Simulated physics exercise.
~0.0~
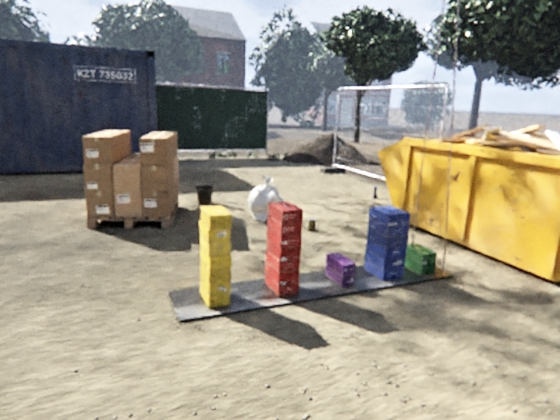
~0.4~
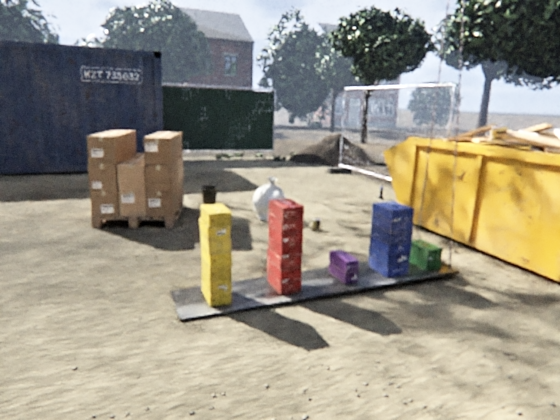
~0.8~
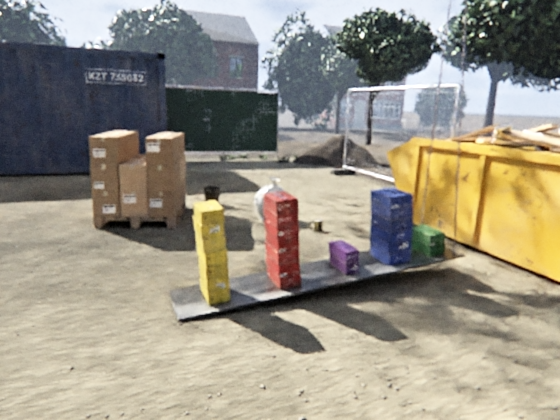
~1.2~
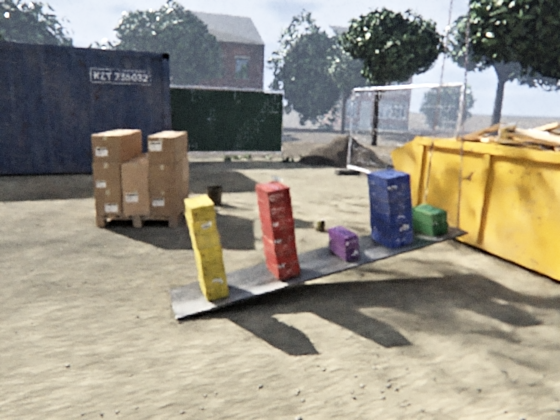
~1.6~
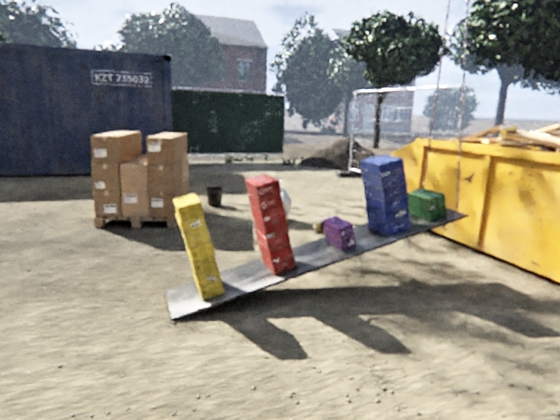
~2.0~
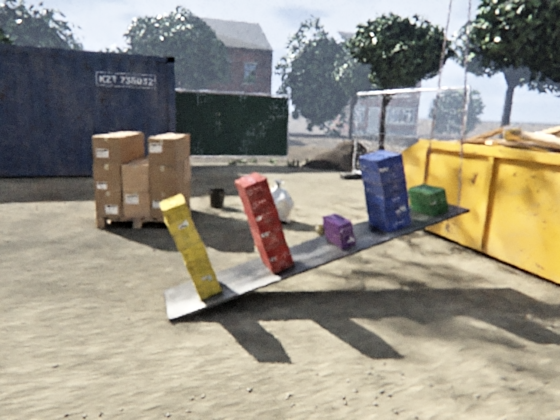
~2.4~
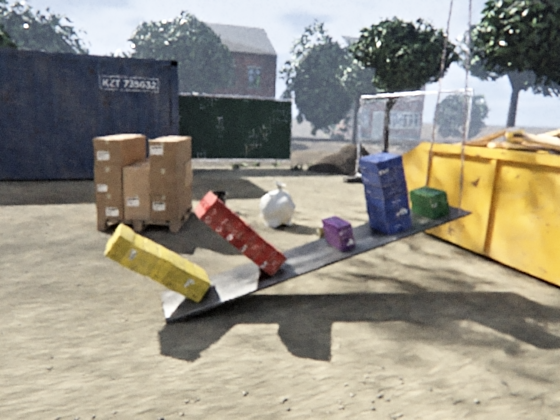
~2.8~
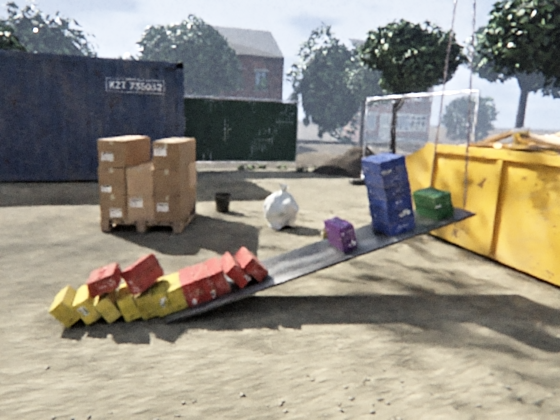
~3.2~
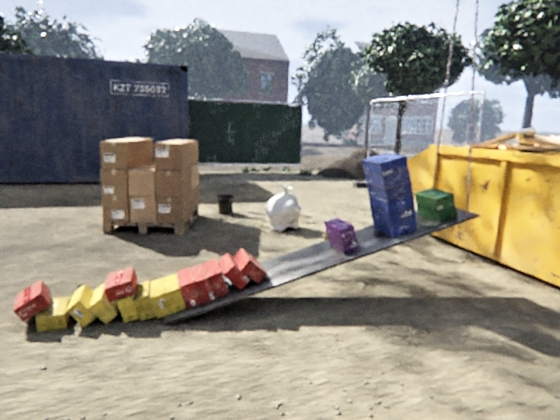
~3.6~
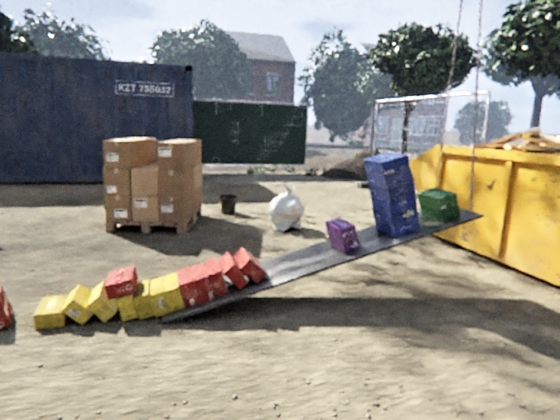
Yellow and red box stacks toppling left off a tilting ramp in a yard, while blue, purple and green ones stay put.
